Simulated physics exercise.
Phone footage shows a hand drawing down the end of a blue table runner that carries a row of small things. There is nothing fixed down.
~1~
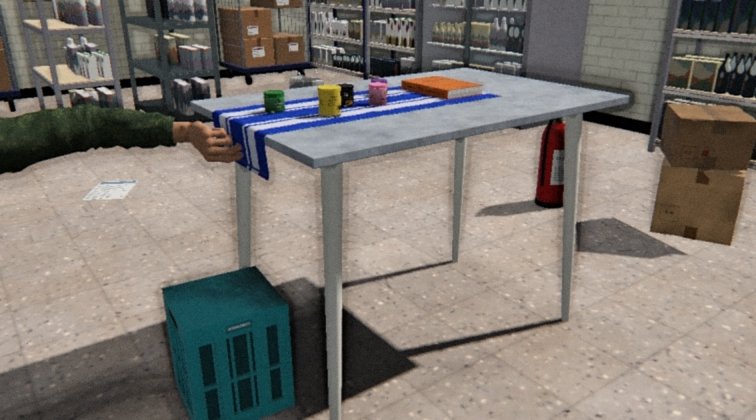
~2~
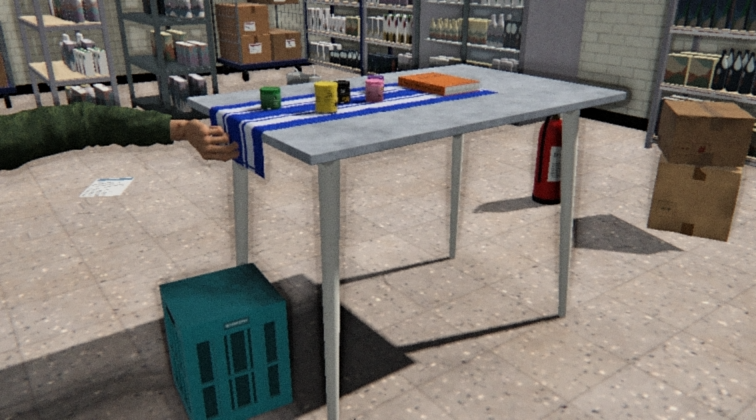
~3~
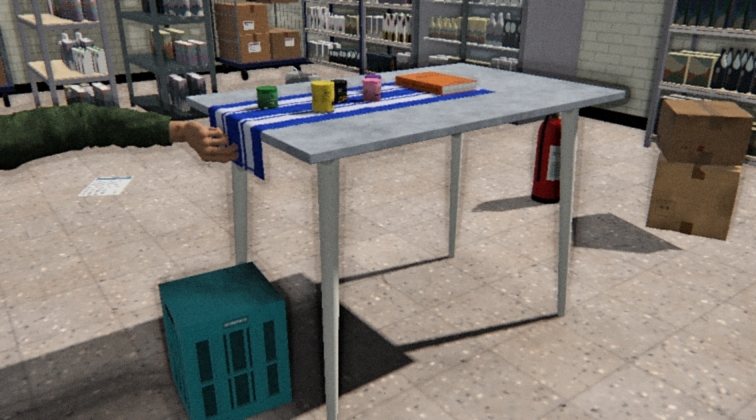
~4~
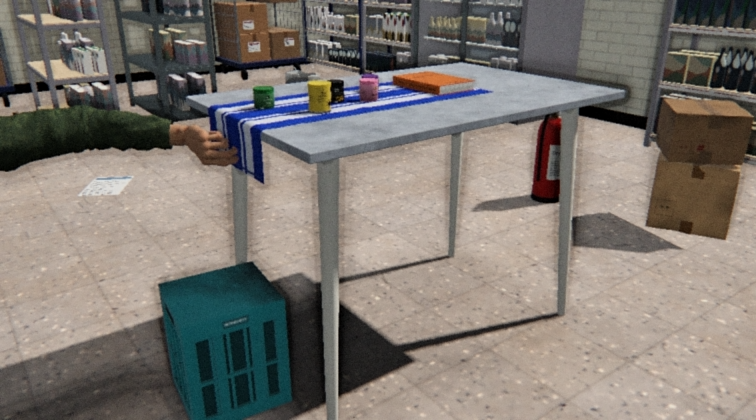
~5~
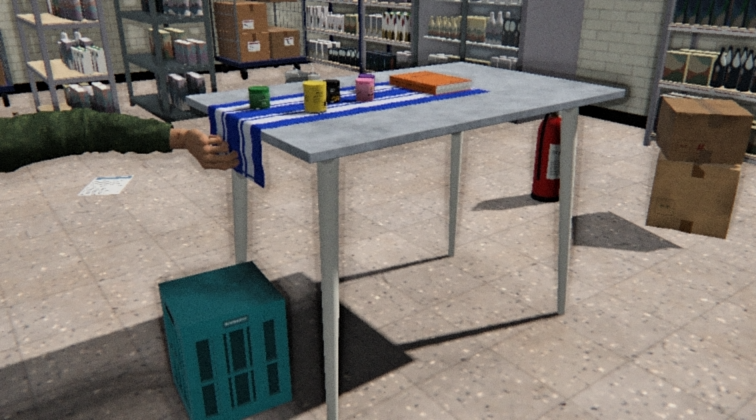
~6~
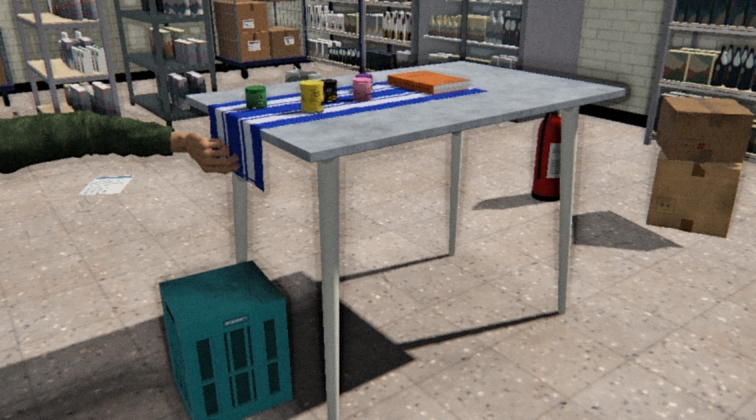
In a storeroom lined with shelves, a hand at the left slowly draws a blue-and-white runner a little way down over a table's edge, and the small colourful pots standing on it shift slightly left with the cloth.
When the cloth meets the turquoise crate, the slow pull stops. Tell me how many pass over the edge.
Three pass over it.
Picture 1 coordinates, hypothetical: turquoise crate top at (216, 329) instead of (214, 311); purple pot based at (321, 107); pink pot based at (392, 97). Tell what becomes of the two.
The purple pot is lost, the pink pot stays put.
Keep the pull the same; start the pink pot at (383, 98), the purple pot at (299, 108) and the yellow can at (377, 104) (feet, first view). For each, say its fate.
Result - pink pot: Still up; purple pot: Down; yellow can: Still up.
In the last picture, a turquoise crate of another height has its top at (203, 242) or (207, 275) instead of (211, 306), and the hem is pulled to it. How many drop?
Count: 1, then 2.
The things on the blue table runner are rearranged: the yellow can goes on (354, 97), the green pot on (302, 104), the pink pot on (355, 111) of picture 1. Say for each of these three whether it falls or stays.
Of the three, the yellow can stays aloft, the green pot ends off the top and the pink pot ends off the top.
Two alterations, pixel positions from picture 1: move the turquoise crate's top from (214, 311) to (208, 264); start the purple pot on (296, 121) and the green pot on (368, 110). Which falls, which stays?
Here's what happens: The purple pot leaves its perch, the green pot remains aboard.
Soon after, hem near (240, 219); green pot gone.
Then, hem near (242, 256); green pot and yellow can gone.
Further on, hem on the crate; green pot, yellow can and black pot gone.
At rest, hem on the crate; green pot, yellow can and black pot gone. The table loses three.
